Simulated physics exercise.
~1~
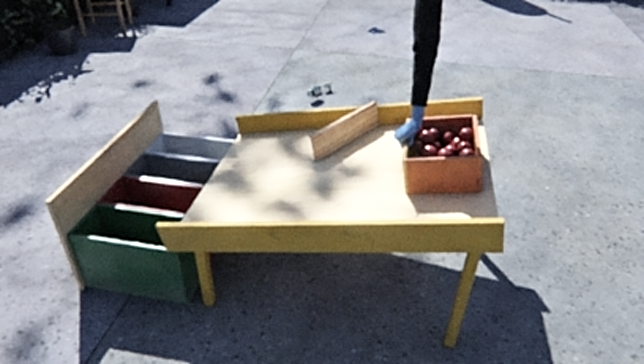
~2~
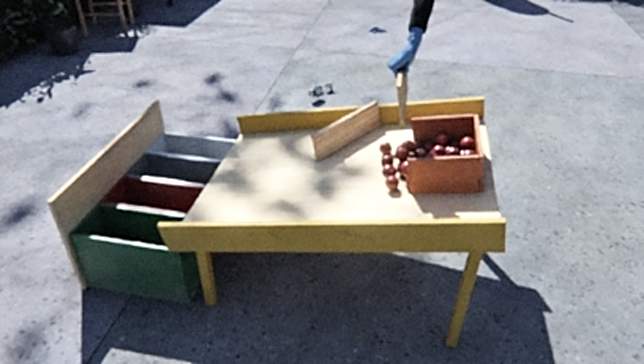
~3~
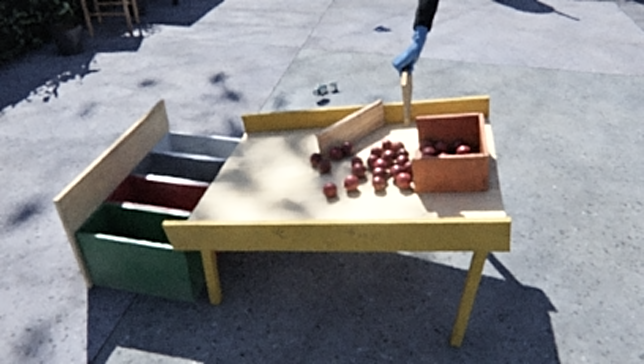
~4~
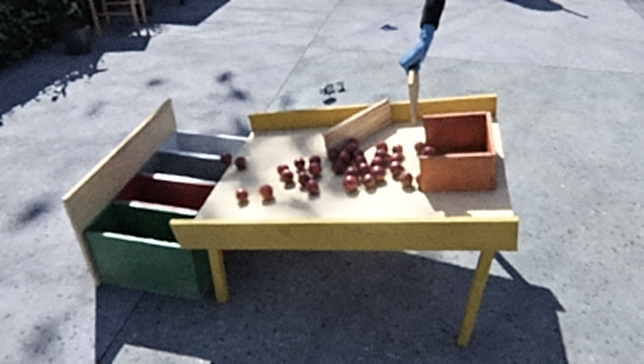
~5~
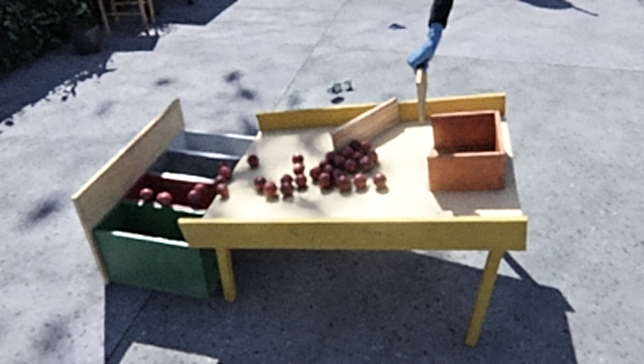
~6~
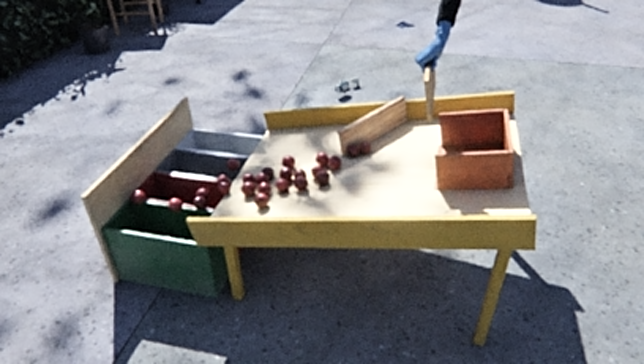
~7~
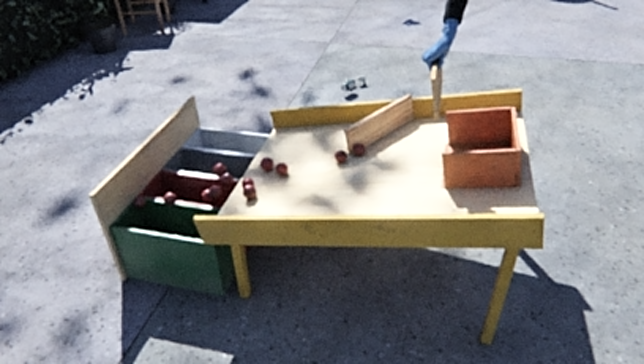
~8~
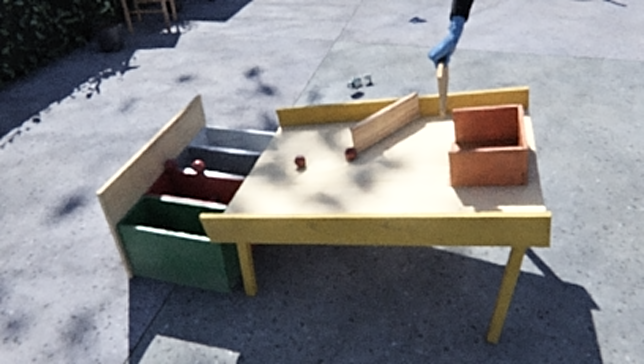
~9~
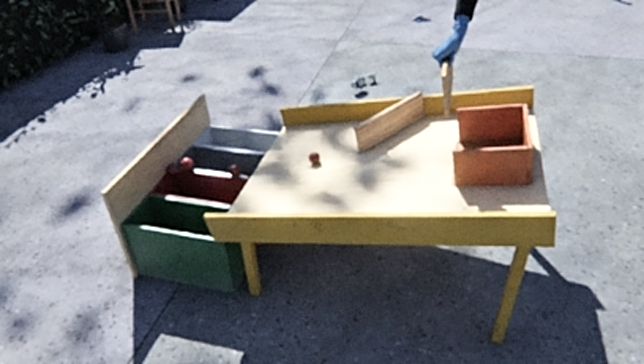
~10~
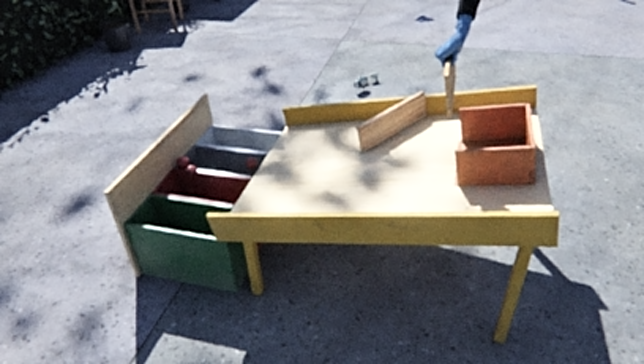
Red apples spilled from an orange box after a gloved hand lifted its gate, rolled left down the sloping table past an angled board, and dropped into the bins at the end, many into the red one, until the table was bare.
